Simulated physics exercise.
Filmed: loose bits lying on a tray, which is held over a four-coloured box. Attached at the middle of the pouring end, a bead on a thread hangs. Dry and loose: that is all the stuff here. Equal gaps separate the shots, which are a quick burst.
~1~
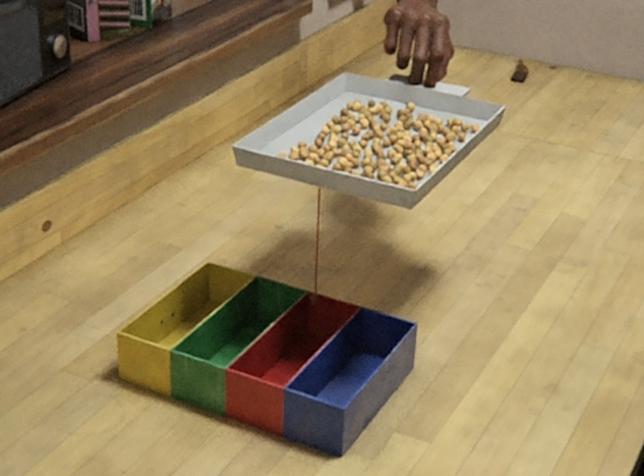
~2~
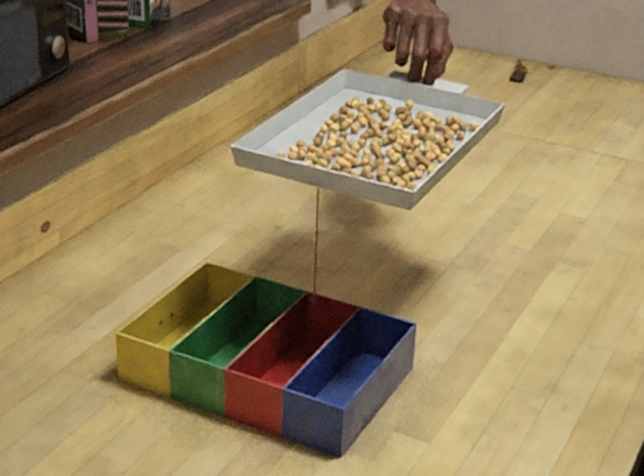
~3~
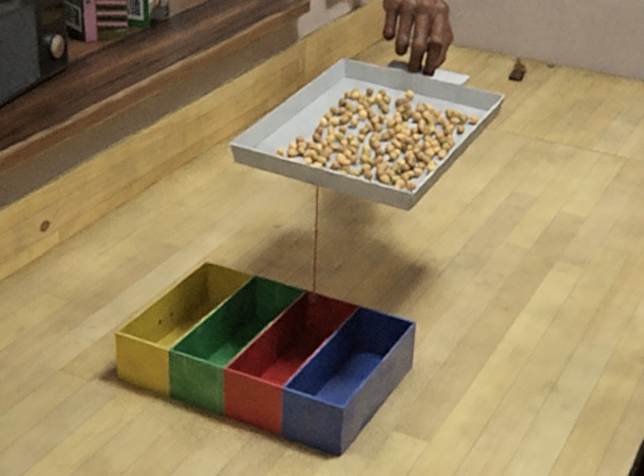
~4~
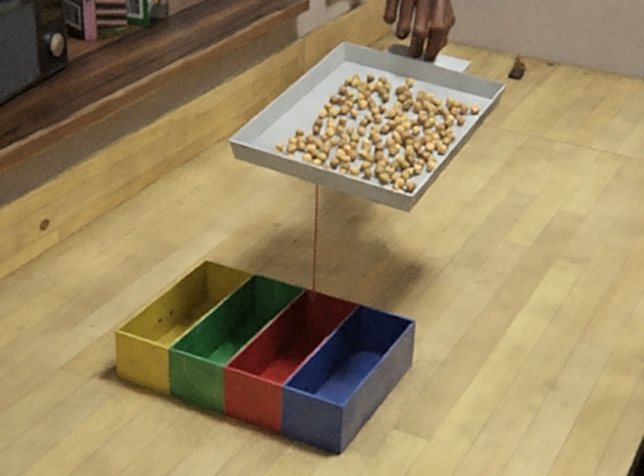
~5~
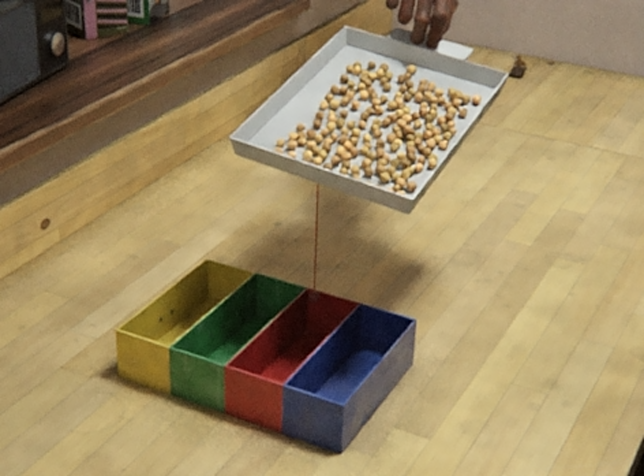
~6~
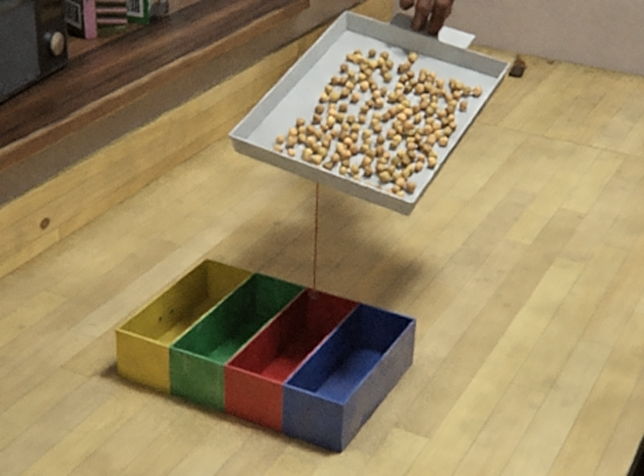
To begin with, a hand holds a pale tray of dried chickpeas nearly level above a box with yellow, green, red and blue cells, a thread hanging from the tray's near edge. The hand then raises the far side, slanting the tray gradually more steeply toward its lower right corner, while the box stays still.
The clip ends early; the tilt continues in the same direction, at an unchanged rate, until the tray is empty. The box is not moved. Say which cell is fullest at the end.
The blue cell is fullest at the end.
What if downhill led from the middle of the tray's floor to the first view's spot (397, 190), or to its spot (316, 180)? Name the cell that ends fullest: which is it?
Try 1 - the cell in blue; try 2 - the red one.
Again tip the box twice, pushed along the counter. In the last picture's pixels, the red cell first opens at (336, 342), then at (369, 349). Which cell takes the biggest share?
The blue cell; the red cell.
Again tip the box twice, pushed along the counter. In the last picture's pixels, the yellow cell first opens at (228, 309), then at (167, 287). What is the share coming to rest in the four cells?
First about 90, then 30 per cent.
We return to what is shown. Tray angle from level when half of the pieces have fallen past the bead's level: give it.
I'd put it at about 115 degrees.
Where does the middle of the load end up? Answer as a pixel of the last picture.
The centre comes to rest near (367, 392).
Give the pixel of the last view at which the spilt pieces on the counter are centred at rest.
Centre: Close to (438, 411).
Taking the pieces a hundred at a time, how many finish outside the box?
It comes to some 40 in a hundred.
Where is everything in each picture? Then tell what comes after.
Corners of the pouring end at (237, 145) and (413, 188), level; middle of the load at (386, 143), dried chickpeas; bead on its thread at (315, 300); yellow cell at (144, 360); green cell at (198, 378); red cell at (255, 397); blue cell at (313, 418), in the first frame.
Corners of the pouring end at (236, 145) and (411, 189), level; middle of the load at (385, 142), in the second frame.
Corners of the pouring end at (235, 143) and (411, 191), tipped barely, lowest at the right corner; middle of the load at (385, 137), in the third frame.
Corners of the pouring end at (235, 139) and (410, 193), tipped a little, lowest at the right corner; middle of the load at (385, 129), in the fourth frame.
Corners of the pouring end at (235, 136) and (411, 196), tipped a little, lowest at the right corner; middle of the load at (386, 123), in the fifth frame.
Corners of the pouring end at (235, 134) and (410, 199), tipped clearly, lowest at the right corner; middle of the load at (386, 117); yellow cell at (143, 356); green cell at (197, 375); red cell at (254, 394); blue cell at (313, 414), in the sixth frame.
Soon after the last picture, tray tipped steeply; all on the tray.
A little later, tray tipped right over; nearly all on the tray; a stray few falling or outside the box.
Later still, tray tipped past a quarter turn; about half in the blue cell; a small part in the red cell; about a third falling or outside the box.
At rest, tray tipped past a quarter turn; about half in the blue cell; a small part in the red cell; none in the green cell; none in the yellow cell; about a third outside the box.
